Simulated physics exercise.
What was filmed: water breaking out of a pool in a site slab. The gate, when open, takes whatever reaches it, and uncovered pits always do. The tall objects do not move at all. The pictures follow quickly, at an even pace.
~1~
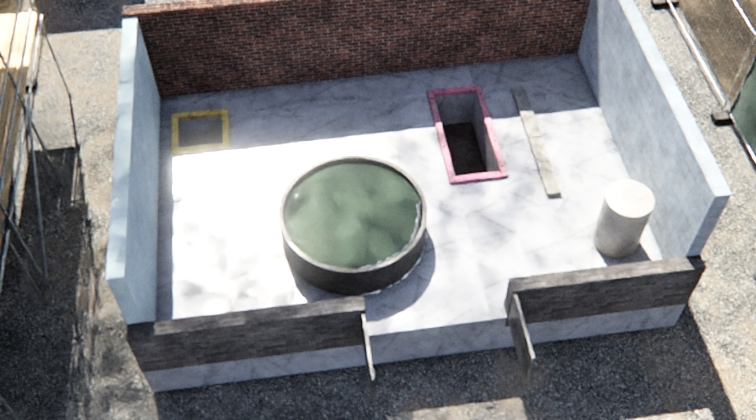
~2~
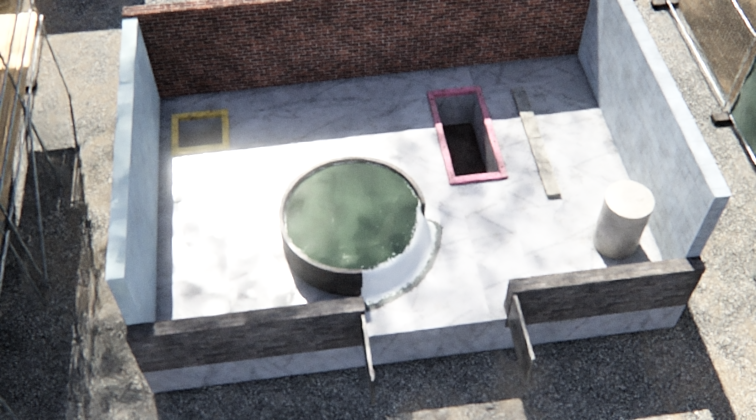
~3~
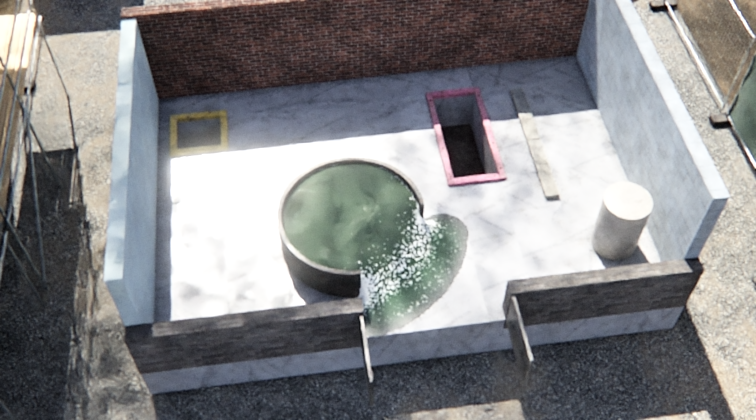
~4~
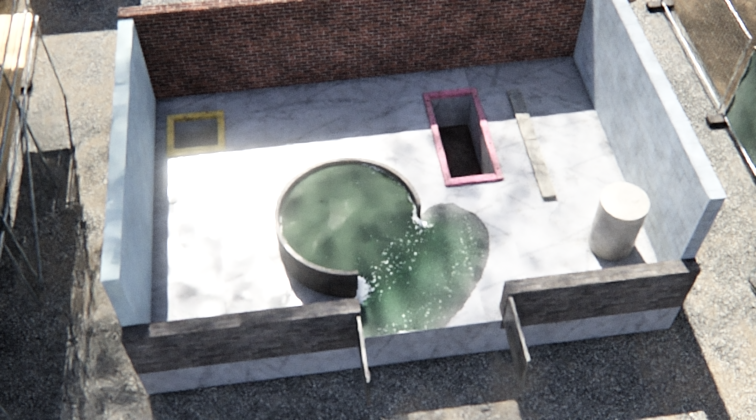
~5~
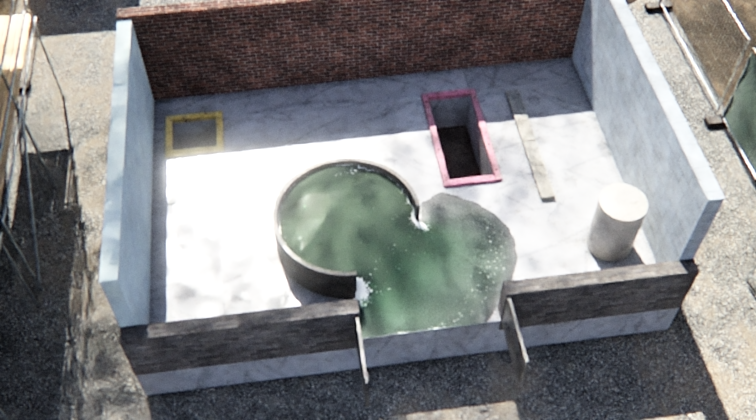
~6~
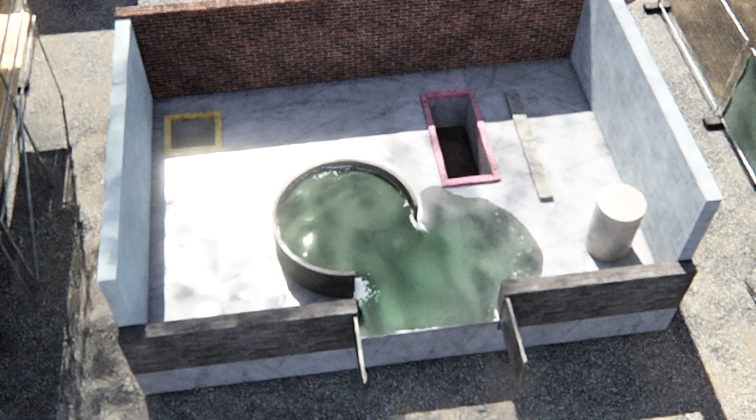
On a walled pale slab with a pink-edged pit and a white cylinder, a round pool of green water sits still. Its right-front side opens and water bursts out in white froth, then spreads as a smooth green sheet toward the front opening and rightward behind the low front wall.
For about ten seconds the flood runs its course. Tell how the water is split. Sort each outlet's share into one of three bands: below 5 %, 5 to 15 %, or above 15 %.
Shares: The gate gets above 15 %; the pink pit gets below 5 %; the yellow pit gets below 5 %.
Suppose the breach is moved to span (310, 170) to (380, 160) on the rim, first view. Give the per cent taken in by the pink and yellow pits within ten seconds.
The pink pit gets 8 per cent and the yellow pit 20 per cent.
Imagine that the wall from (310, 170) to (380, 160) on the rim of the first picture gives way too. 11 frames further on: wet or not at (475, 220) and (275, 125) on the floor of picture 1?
Well, the first place ends up left untouched, and the second one drenched.
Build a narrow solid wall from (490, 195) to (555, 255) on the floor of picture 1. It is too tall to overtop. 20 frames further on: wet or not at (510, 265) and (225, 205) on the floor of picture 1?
Going by the list, I'd say reached by the flood, then kept clear of the flood.
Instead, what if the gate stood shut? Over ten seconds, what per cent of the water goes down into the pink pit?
Pink about 10 %.
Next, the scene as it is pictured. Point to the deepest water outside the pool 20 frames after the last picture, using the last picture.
My pick is (662, 286).
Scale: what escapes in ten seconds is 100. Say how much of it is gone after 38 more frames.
I make it 85 per cent.
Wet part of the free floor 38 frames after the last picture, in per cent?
About 40 %.
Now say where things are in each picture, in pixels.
The first frame shows still water in the pool at (353, 213).
In the second frame, the front is at (428, 223), out from the gap at (409, 261).
In the third frame, water pours out at (407, 265) and has run to a hidden place.
In the fourth frame, the front is at (473, 219), out from the gap at (404, 265).
In the fifth frame, water pours out at (403, 267) and has run to (502, 228).
In the sixth frame, water pours out at (401, 267) and has run to (530, 242).
A moment on, water covers 20 % of the floor; the gate 14 %, the pink pit 0 %, the yellow pit 0 %.
Next, water covers 20 % of the floor; the gate 27 %, the pink pit 0 %, the yellow pit 0 %.
Then, water covers 30 % of the floor; the gate 40 %, the pink pit 0 %, the yellow pit 0 %.
Later, water covers 40 % of the floor; the gate 50 %, the pink pit 0 %, the yellow pit 0 %.
In the end, water covers 55 % of the floor; the gate 59 %, the pink pit 1 %, the yellow pit 0 %.
